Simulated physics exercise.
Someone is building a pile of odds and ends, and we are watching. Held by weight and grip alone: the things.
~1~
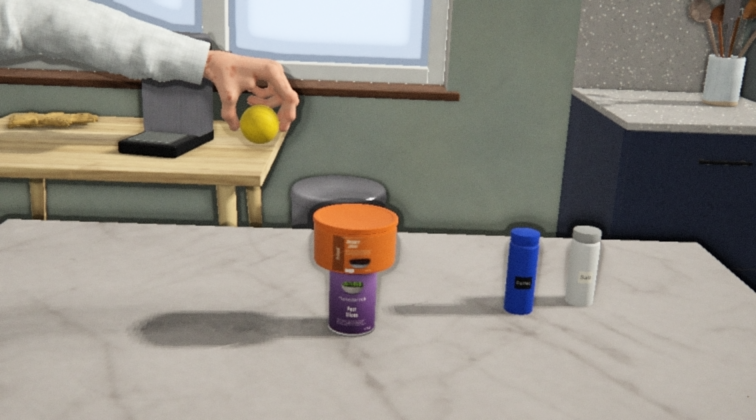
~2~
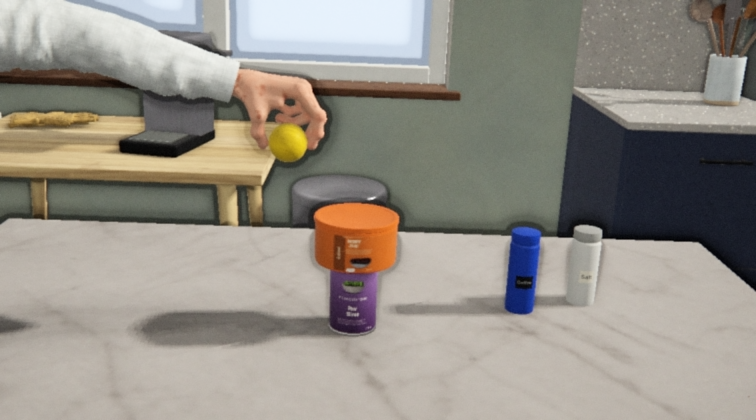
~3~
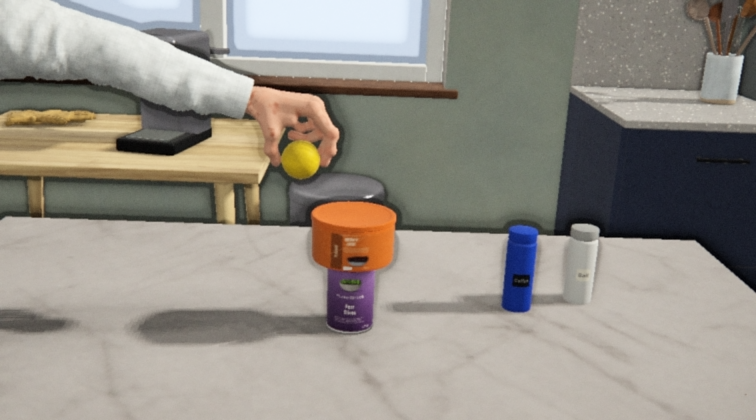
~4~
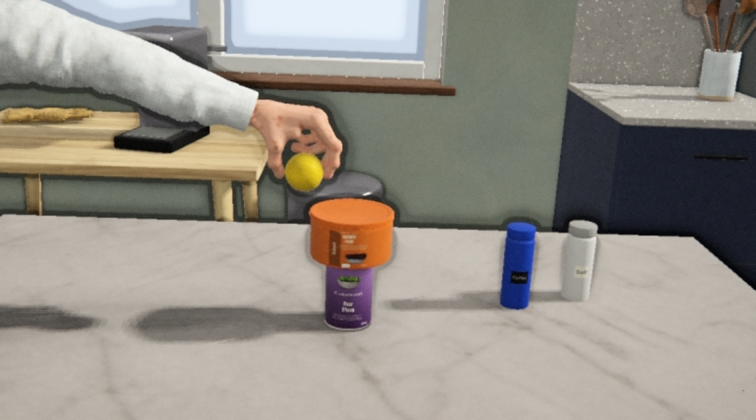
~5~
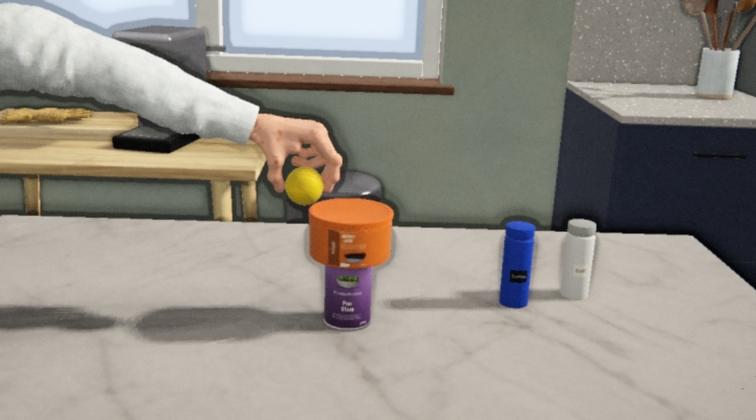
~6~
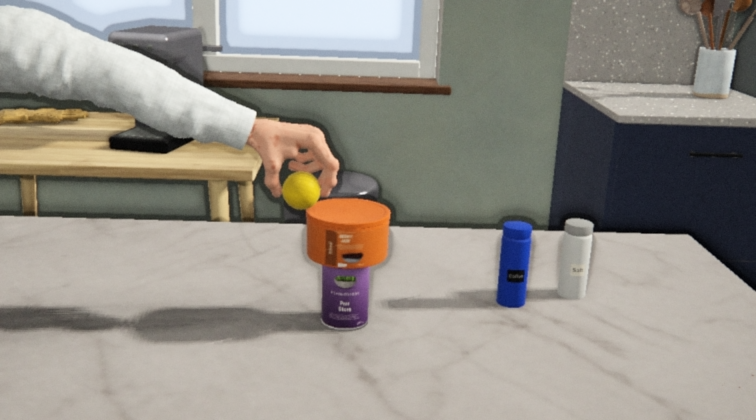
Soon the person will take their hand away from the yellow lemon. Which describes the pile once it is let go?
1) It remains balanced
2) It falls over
2, it falls over.
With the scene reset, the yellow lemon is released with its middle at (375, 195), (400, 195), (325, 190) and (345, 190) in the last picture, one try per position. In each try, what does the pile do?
In the first case it keeps its balance; in the second case it comes apart; in the third case it keeps its balance; in the fourth case it holds.
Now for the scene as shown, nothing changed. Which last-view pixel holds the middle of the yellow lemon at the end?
In the final view it sits at roughly (258, 303).
Then, 0.30 s on from there, yellow lemon now fallen.
Then, 0.50 s on from there, nothing new.
In the end, fallen, yellow lemon; the other 4 unmoved. At the end, from the last picture's camera, yellow lemon near (258, 303). The pile gives way.
